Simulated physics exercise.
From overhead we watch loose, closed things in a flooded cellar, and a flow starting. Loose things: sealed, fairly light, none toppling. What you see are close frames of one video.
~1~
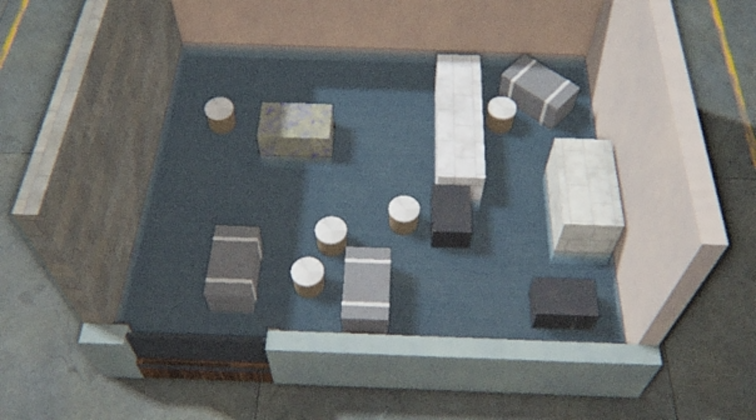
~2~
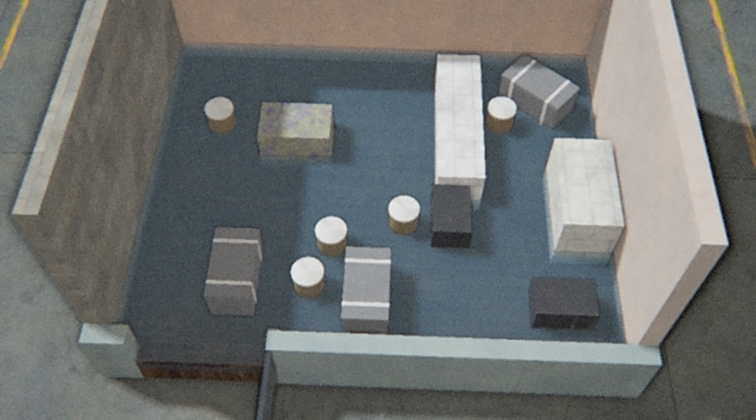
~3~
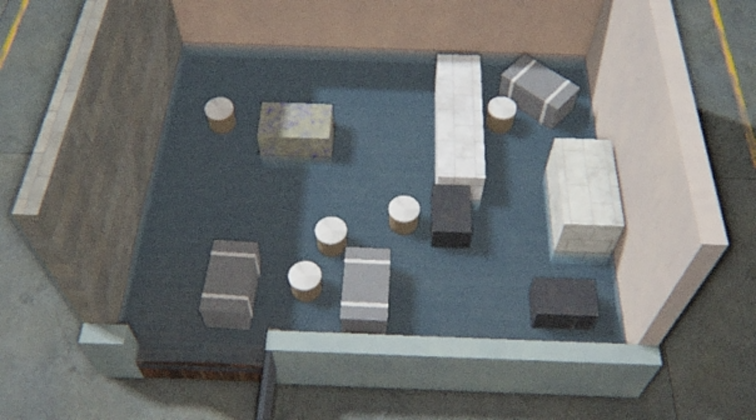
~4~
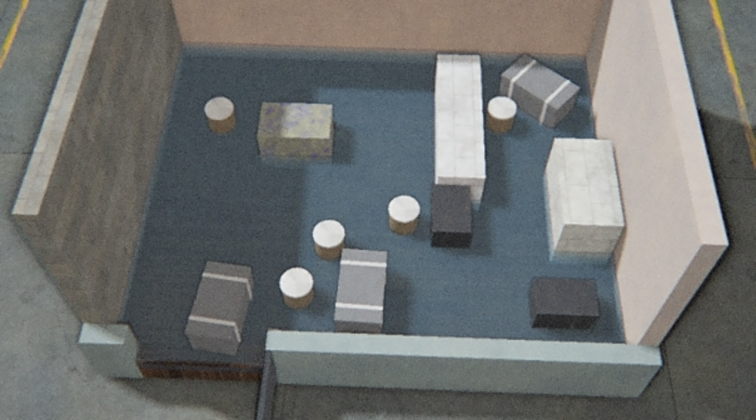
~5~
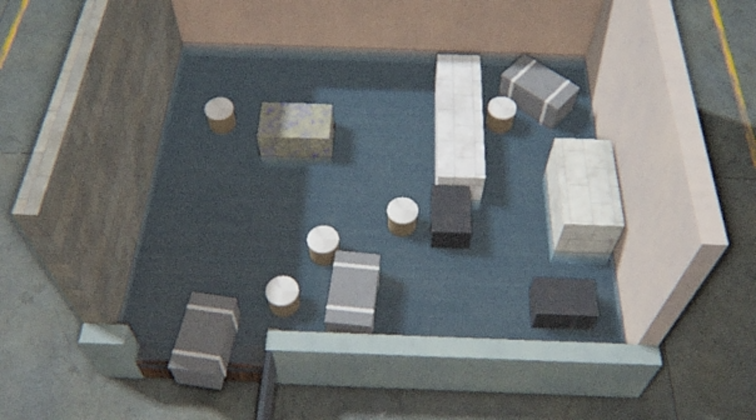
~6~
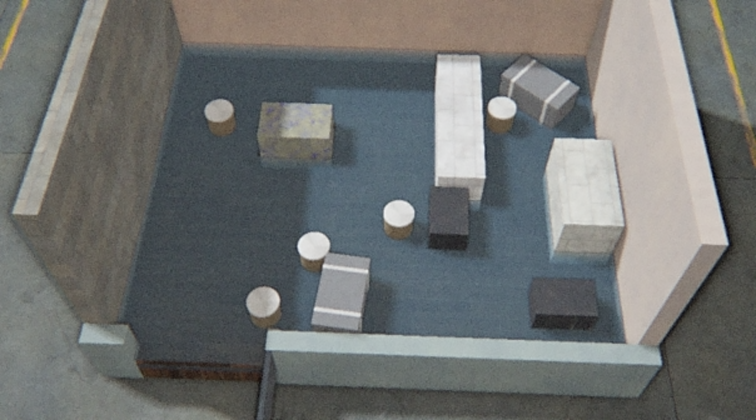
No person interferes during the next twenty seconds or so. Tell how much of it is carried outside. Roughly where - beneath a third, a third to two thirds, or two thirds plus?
Roughly two thirds plus.
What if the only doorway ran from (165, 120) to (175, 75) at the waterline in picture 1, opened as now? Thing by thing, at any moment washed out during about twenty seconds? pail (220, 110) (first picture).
My judgement: Flushed away.
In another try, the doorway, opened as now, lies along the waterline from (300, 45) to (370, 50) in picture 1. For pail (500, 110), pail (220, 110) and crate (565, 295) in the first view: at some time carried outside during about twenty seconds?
The first doesn't get out, the second makes it out, the last doesn't get out.
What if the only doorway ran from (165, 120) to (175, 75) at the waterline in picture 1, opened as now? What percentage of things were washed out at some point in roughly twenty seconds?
I'd say around 10 percent.
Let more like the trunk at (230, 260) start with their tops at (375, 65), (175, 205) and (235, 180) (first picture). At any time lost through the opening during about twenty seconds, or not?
In order: Never exits; exits; exits.
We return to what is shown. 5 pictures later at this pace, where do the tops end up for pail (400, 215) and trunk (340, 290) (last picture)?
First top about at (354, 229); second top about at (254, 293).
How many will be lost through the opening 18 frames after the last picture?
That gives 4.
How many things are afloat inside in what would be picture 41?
The total is 3.
A moment on, 2 of 10 are out; 8 afloat.
Next, 4 of 10 are out; 6 afloat.
Later, 7 of 10 are out; 3 afloat.
In the end, 7 of 10 are out; 3 afloat.
